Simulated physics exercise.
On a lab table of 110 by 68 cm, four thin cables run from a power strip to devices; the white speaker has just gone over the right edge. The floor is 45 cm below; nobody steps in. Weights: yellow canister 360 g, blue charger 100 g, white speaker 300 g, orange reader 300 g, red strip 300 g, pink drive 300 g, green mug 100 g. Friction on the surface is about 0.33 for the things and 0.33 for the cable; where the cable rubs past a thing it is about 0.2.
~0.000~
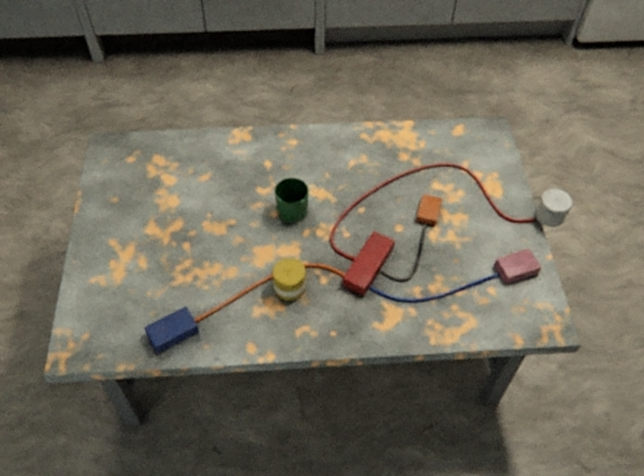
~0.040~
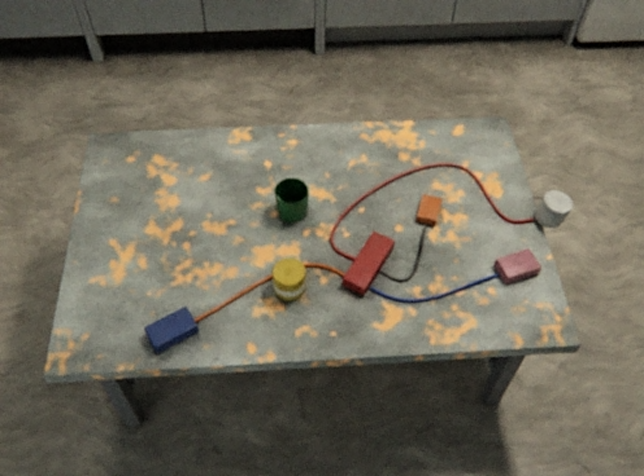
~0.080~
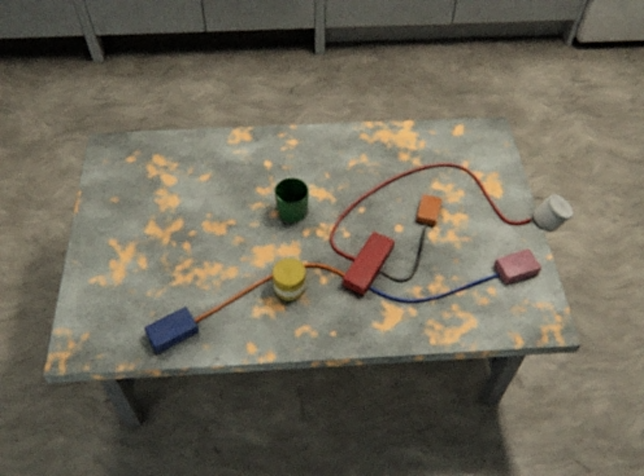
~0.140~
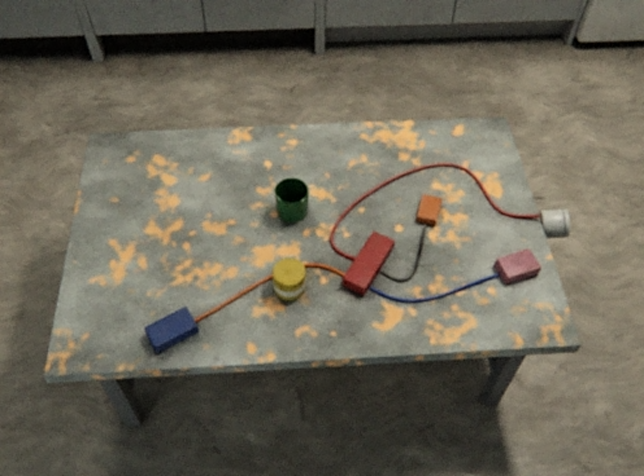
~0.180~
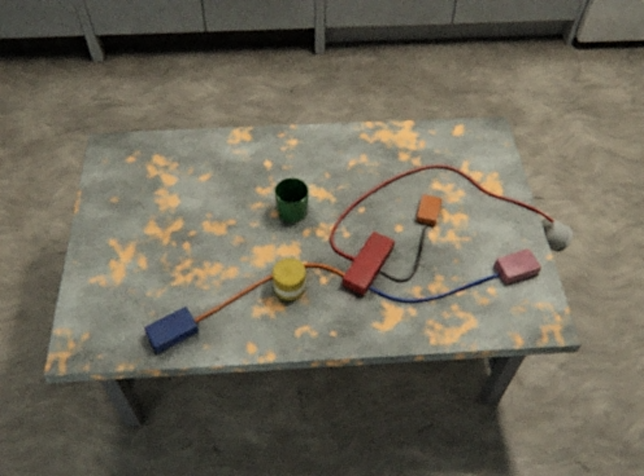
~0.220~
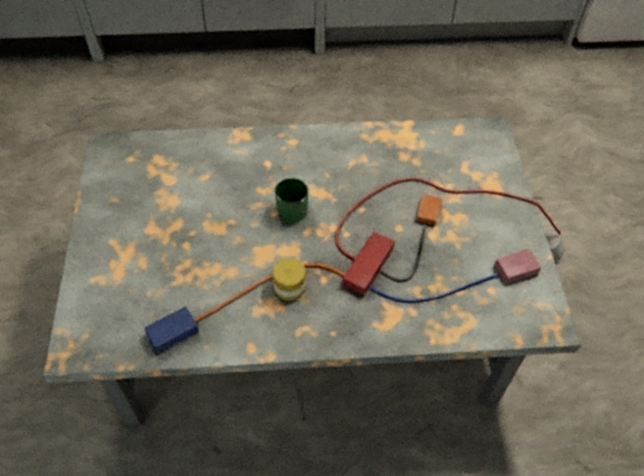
A small white device at the right edge of a worn, orange-speckled table, seen from above in a grey-floored room, tilts, slips over the side and sinks mostly out of sight. Its red cable, leading from a red block near the middle, slides and straightens rightward after it. The blue box, yellow-lidded canister, green mug, orange block and pink block stay still, as does the camera.
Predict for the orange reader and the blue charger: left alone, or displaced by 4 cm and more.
In order: The orange reader leaves its place; the blue charger leaves its place.
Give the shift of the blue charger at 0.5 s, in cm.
Some 12 cm.
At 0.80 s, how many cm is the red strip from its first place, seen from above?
About 6 cm.
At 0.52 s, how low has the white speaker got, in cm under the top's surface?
Some 40 cm.
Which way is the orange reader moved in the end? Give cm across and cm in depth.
About 8 cm right and 12 cm nearer.
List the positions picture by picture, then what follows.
Orange reader (430, 207); blue charger (170, 326); red cable runs through (360, 199) (412, 171) (466, 169) (502, 215), in the first frame.
White speaker (557, 201); red cable runs through (412, 171) (501, 215), in the second frame.
White speaker (553, 213); red cable runs through (412, 171) (501, 216), in the third frame.
White speaker (554, 224); red cable runs through (412, 171) (505, 214), in the fourth frame.
White speaker (553, 235); red cable runs through (412, 171) (523, 205), in the fifth frame.
Orange reader (430, 207); blue charger (170, 326); red cable runs through (367, 197) (424, 181) (481, 191) (543, 211), in the sixth frame.
At 0.5 s, the strip's end of the red cable at (387, 240); blue charger 12 cm off its start, orange reader 12 cm off its start, red strip 6 cm off its start.
At 0.8 s, the strip's end of the red cable at (390, 240); blue charger 18 cm off its start, orange reader 15 cm off its start, red strip 6 cm off its start.
At 1.1 s, the strip's end of the red cable at (390, 240); blue charger 18 cm off its start at (248, 284), orange reader 15 cm off its start at (473, 248), red strip 6 cm off its start at (389, 245).
At 1.4 s, the strip's end of the red cable at (390, 240); blue charger 18 cm off its start, orange reader 15 cm off its start, red strip 6 cm off its start.
At 2.6 s, the strip's end of the red cable at (390, 240); blue charger 18 cm off its start at (248, 284), orange reader 15 cm off its start at (473, 248), red strip 6 cm off its start at (389, 245), white speaker over the edge.
